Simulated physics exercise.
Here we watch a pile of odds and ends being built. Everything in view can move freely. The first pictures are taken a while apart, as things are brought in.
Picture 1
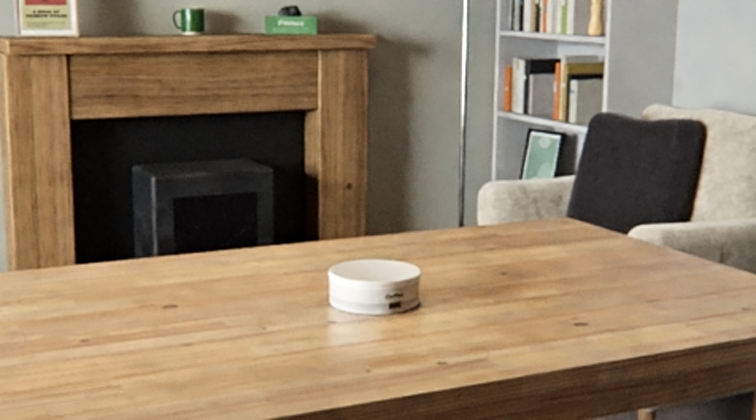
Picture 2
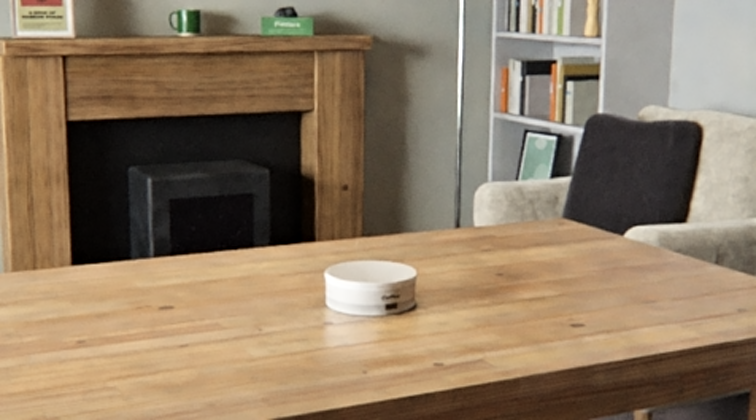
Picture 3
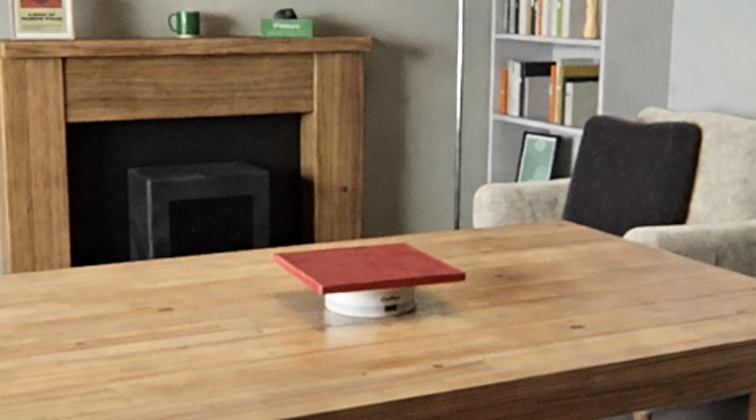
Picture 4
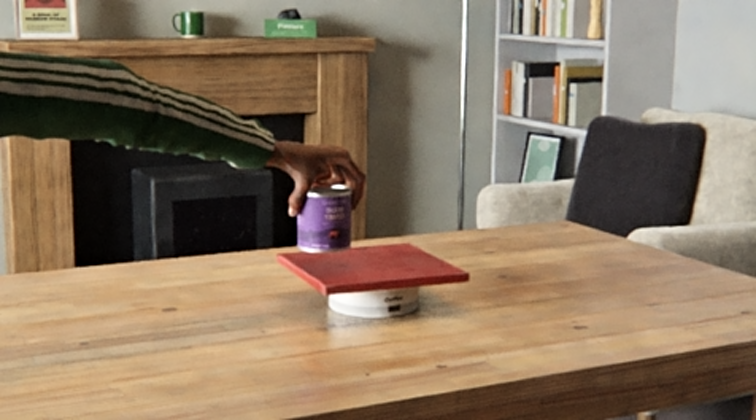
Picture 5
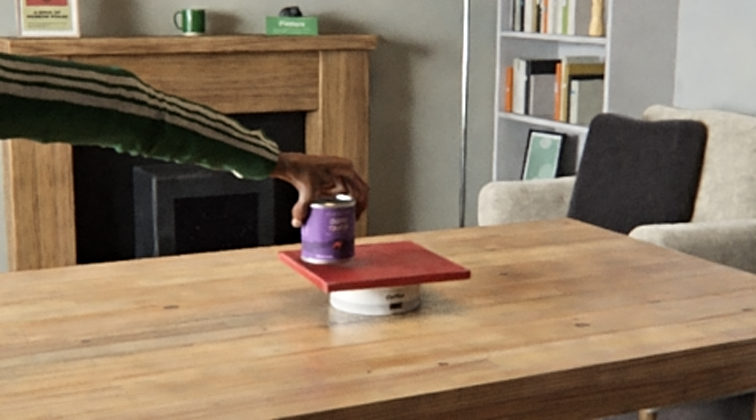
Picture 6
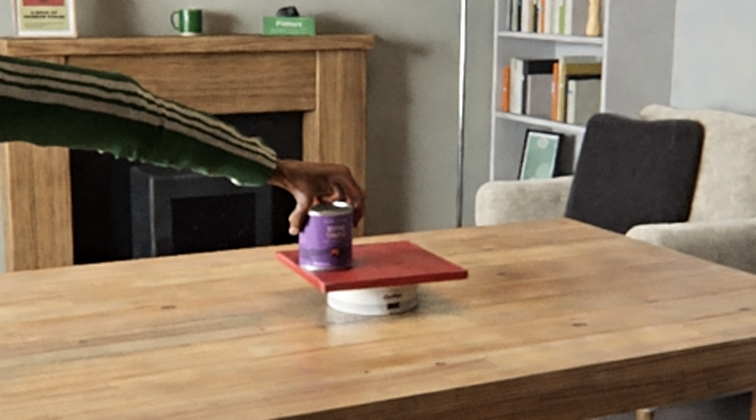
A hand lowers a purple pot onto a red board resting on a white tub.
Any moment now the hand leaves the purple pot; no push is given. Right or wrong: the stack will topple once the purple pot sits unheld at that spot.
Wrong.
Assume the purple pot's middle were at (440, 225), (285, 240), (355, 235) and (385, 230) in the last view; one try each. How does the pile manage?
The pile collapses the first time, collapses the second time, remains standing the third time and remains standing the fourth time.
Then, 0.20 s on from there, no change.
Then, 0.50 s on from there, purple pot resting near (326, 237).
In the end, all 3 unmoved. At the end, from the last picture's camera, purple pot near (326, 237). The pile holds.
